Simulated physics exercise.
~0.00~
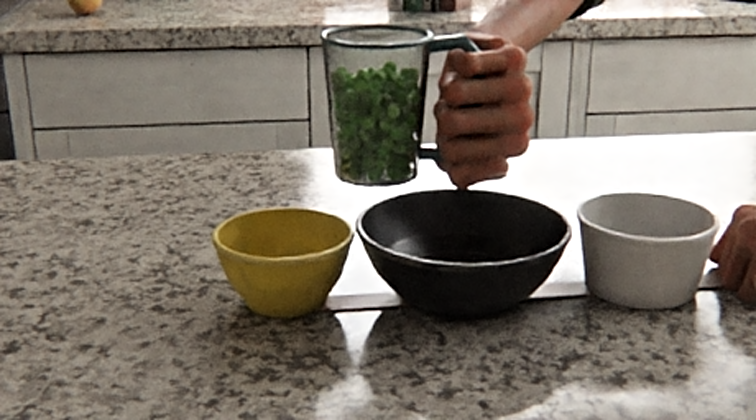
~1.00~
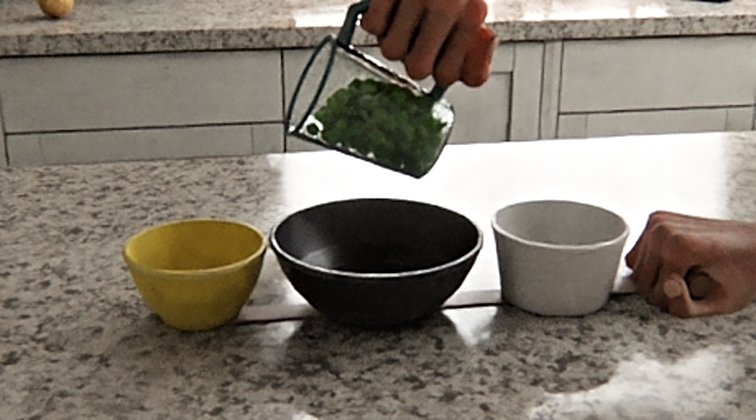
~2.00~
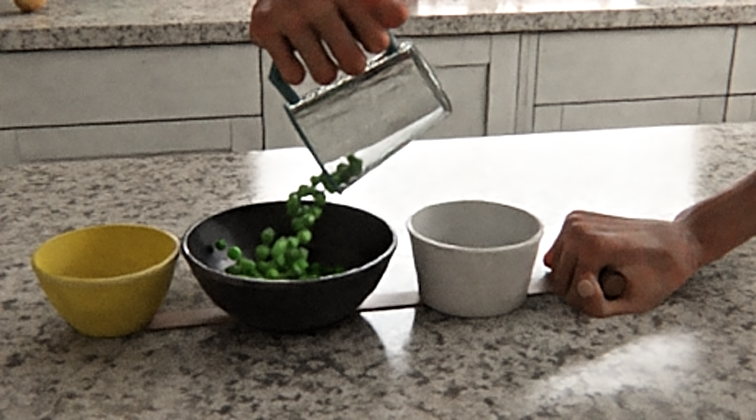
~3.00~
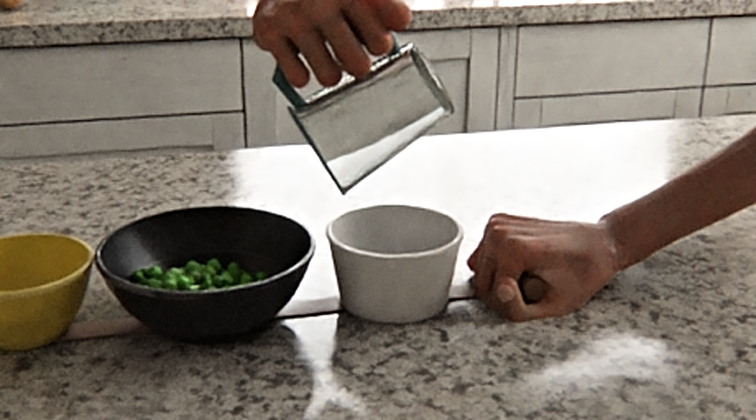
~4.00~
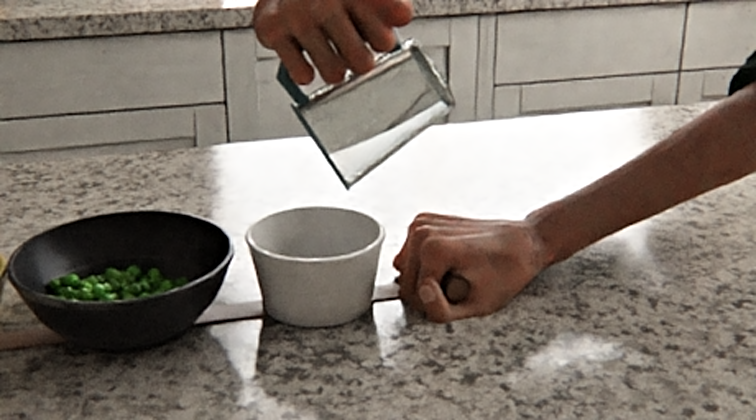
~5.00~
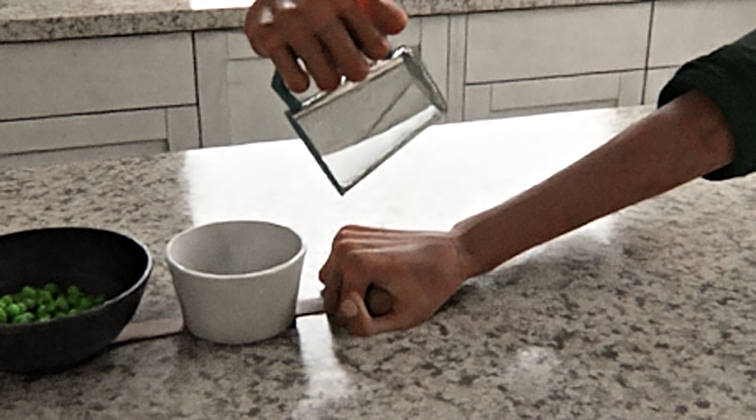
A hand holds a clear cup of green peas above a yellow bowl, a black bowl and a white dish, lined up left to right on a speckled stone counter. The view is from the front, slightly above, with pale cabinets behind. Another hand, at the right end of the strip joining the bowls, slides the row steadily left as the cup tips over. The peas tumble into the black bowl until the cup is empty. The row keeps moving left beneath the tilted cup, and the yellow bowl leaves view, with the peas resting in the black bowl and the white dish empty.
